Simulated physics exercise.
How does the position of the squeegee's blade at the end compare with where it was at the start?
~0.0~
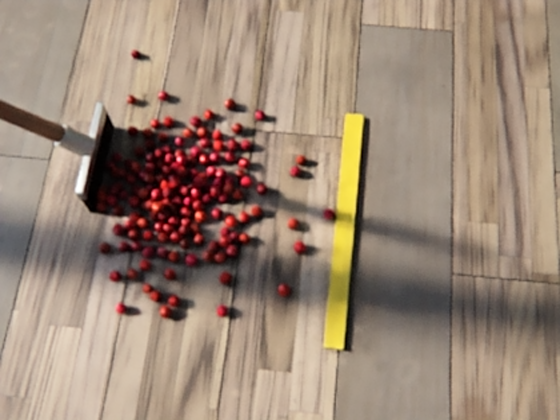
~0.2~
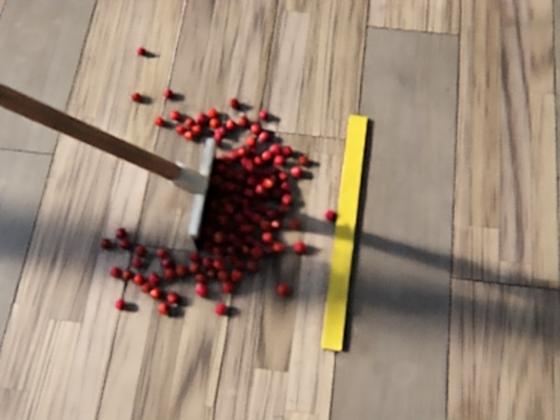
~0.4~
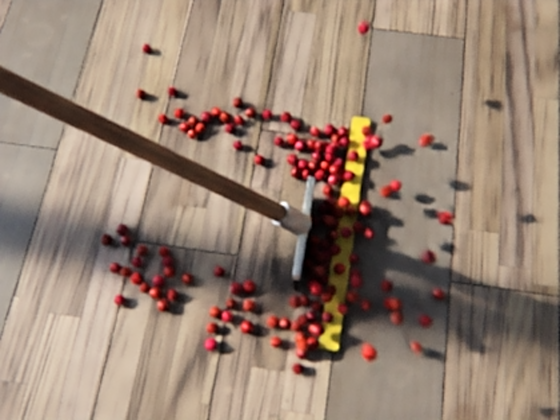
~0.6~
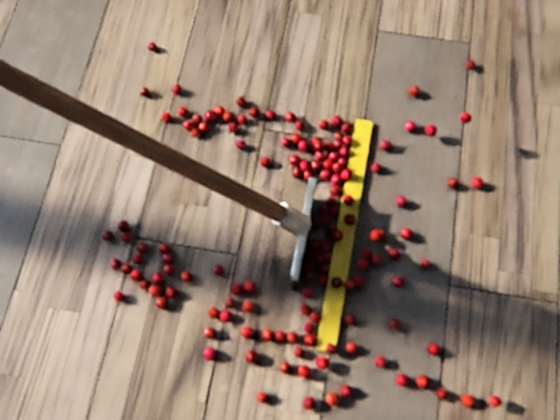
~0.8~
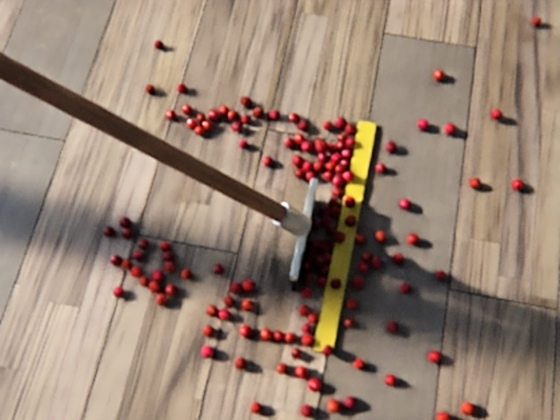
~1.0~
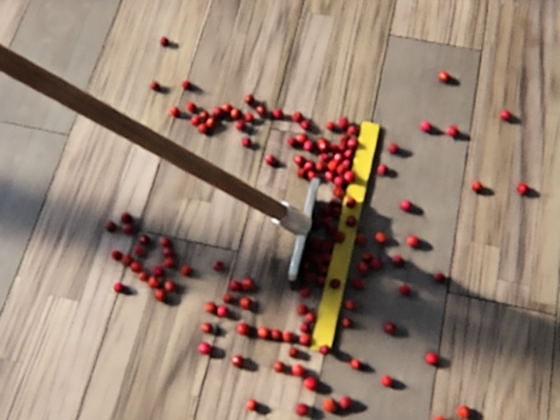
At the start the blade was at the left edge of the heap of berries, and by the end it had moved well to the right and slightly lower, resting just short of the yellow strip.
